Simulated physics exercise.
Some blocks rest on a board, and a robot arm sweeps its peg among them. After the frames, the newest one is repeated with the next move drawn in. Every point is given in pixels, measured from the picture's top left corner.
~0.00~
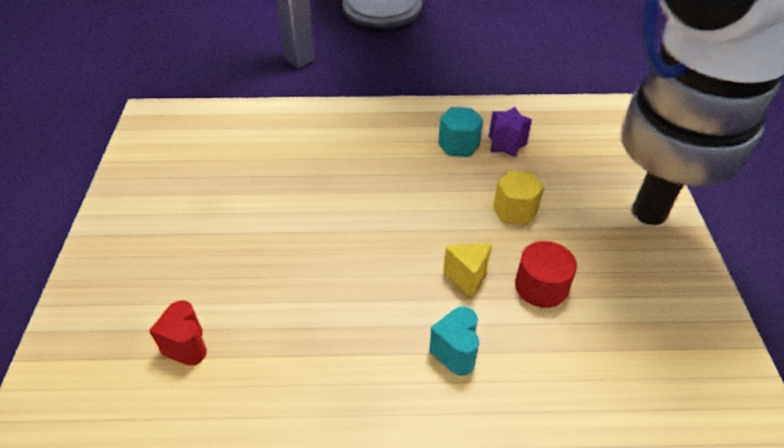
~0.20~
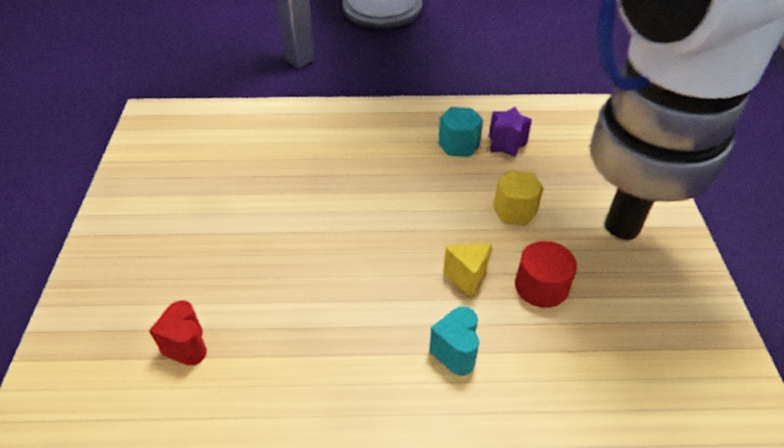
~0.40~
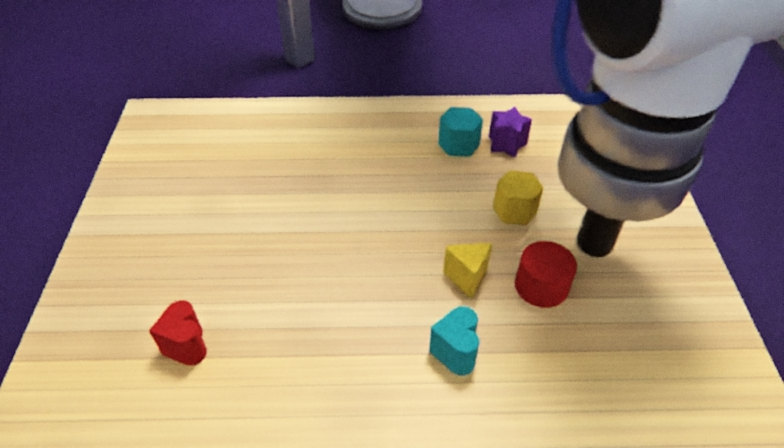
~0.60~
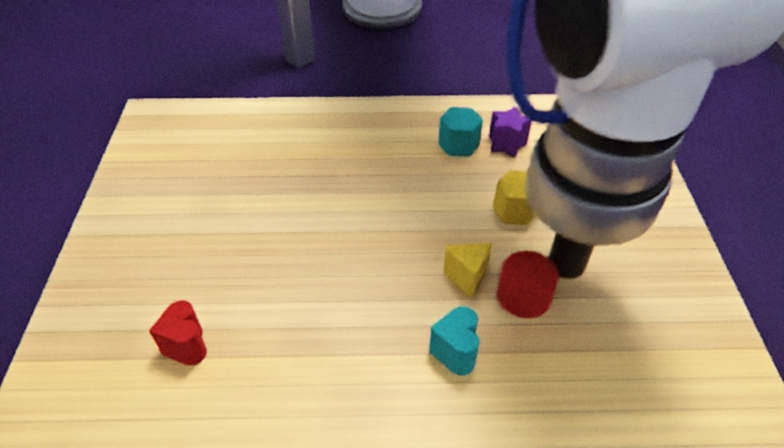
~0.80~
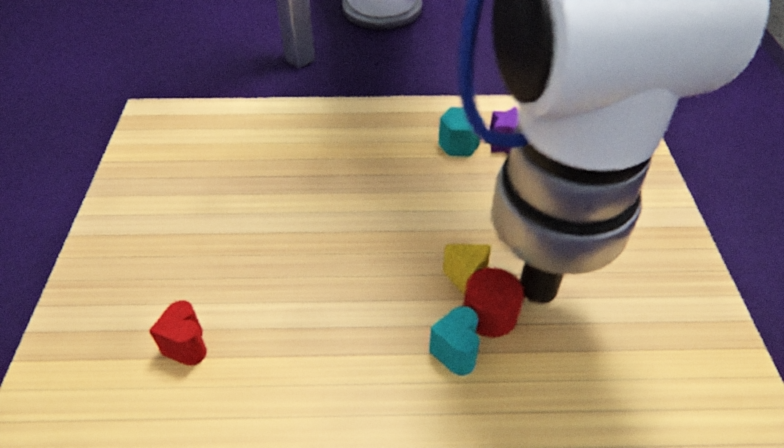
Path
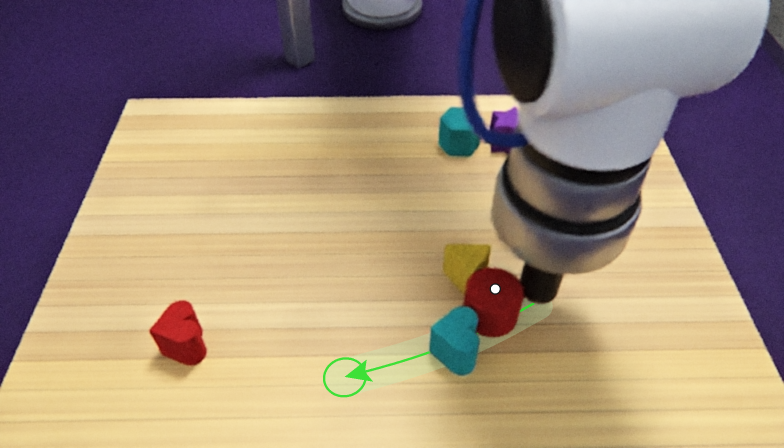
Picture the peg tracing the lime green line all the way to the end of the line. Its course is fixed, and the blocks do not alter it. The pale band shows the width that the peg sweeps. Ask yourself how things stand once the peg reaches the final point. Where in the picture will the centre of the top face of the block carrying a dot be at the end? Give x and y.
My best guess is (379, 299).
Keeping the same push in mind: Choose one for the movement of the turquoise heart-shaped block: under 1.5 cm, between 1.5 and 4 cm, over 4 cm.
The over 4 cm band.
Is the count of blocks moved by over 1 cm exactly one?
No.
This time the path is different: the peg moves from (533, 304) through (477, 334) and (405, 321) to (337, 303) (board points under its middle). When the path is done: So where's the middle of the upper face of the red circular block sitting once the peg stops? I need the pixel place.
It comes to (299, 255).
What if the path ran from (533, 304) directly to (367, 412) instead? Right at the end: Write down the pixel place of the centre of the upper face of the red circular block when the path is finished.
Its top centre is at about (414, 303).
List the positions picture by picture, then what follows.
The first frame shows tip of the peg at (649, 213), middles of tops, turquoise heart-shaped block at (459, 328), yellow triangular block at (471, 253), red circular block at (549, 261).
The second frame shows peg at (622, 227), nothing pushed.
The third frame shows peg at (594, 244), nothing pushed.
The fourth frame shows peg at (566, 264), red circular block at (531, 271).
The fifth frame shows peg at (538, 288), turquoise heart-shaped block at (459, 328), yellow triangular block at (470, 253), red circular block at (495, 289).
The line goes from (533, 304) via (478, 332) and (415, 357), ending at (345, 377); the dot is on the red circular block.
On the path given first. One third of the way, peg at (481, 318); turquoise heart-shaped block at (432, 341), turned 90° anticlockwise; red circular block at (433, 300).
Two thirds of the way, peg at (415, 343); turquoise heart-shaped block at (385, 370), turned 115° anticlockwise; red circular block at (385, 299).
At the end, peg at (343, 363); turquoise heart-shaped block at (345, 400), turned 190° anticlockwise; yellow triangular block unmoved; red circular block at (379, 299).
